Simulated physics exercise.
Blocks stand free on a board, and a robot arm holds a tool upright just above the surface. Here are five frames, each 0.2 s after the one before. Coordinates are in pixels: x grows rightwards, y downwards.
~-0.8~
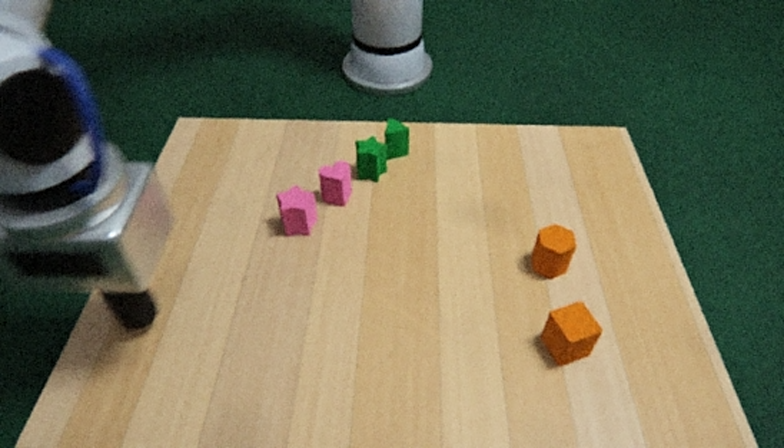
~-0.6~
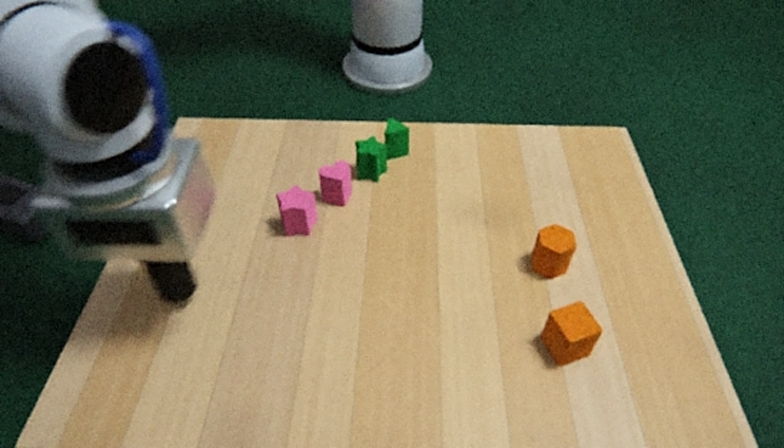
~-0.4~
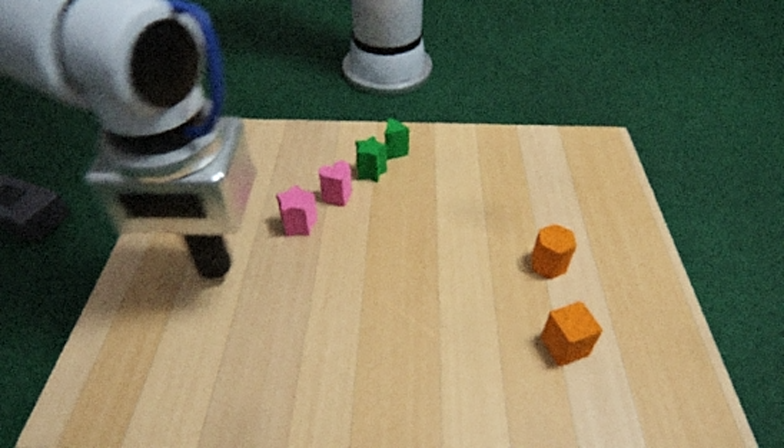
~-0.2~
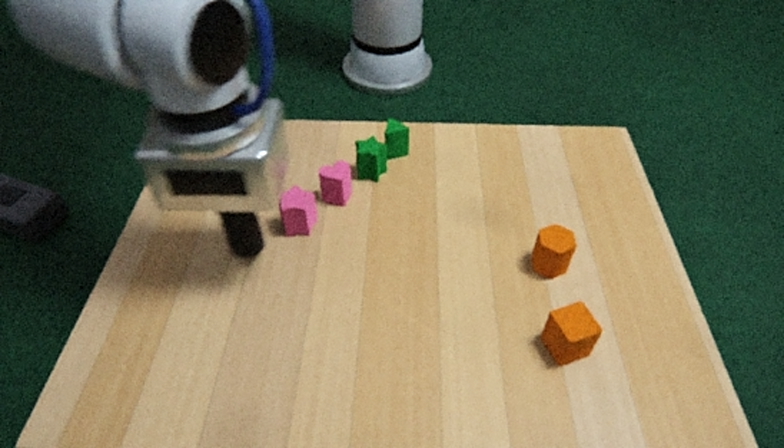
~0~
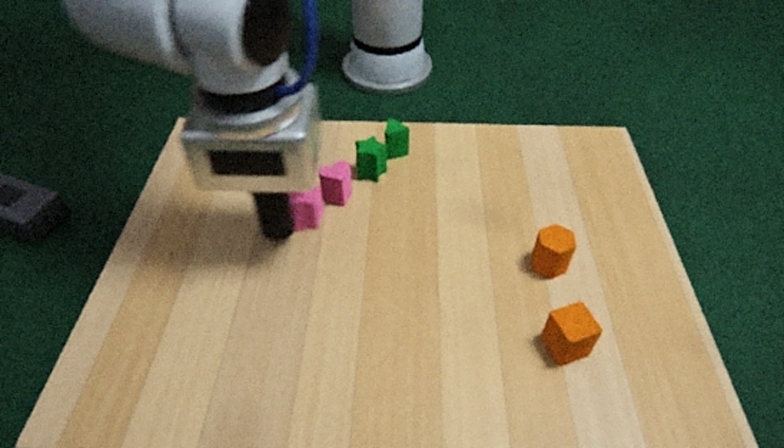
A pale striped wooden board lies on a dark green surface, seen from above and in front by a still camera. Two pink blocks and two green ones form a slanting line toward the upper left, two orange blocks sit at the right, and a white cylindrical base stands behind. From the left, a robot arm moves its dark upright tool right and away from the viewer, nudging the nearest pink block slightly.
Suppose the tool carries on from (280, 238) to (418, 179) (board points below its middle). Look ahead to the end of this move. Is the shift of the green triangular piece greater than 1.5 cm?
My answer is no.
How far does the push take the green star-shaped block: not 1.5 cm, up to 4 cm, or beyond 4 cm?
My answer is that it shifts 1.5 to 4 cm.
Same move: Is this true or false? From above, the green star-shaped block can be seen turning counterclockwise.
Answer: False.
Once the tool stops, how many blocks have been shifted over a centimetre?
This push will displace three or more blocks.
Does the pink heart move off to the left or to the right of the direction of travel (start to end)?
Facing from start to end, it will go to the left.
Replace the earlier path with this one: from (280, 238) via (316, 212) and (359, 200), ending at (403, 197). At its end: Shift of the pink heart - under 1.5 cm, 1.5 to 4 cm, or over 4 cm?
Distance: More than 4 cm.
The first path, step by step. One third of the way, tool (328, 207); pink star-shaped block (344, 172), turned 30° anticlockwise; pink heart (355, 153), turned 35° anticlockwise; green star-shaped block (374, 140), turned 30° clockwise.
Two thirds of the way, tool (375, 188); pink star-shaped block (377, 150), turned 65° anticlockwise; pink heart (358, 139), turned 50° anticlockwise; green star-shaped block (376, 129), turned 45° clockwise; green triangular piece (398, 125).
At the end, tool (419, 169); pink star-shaped block (387, 143), turned 105° anticlockwise; pink heart (357, 139), turned 50° anticlockwise; green star-shaped block (375, 127), turned 45° clockwise; green triangular piece (398, 125).
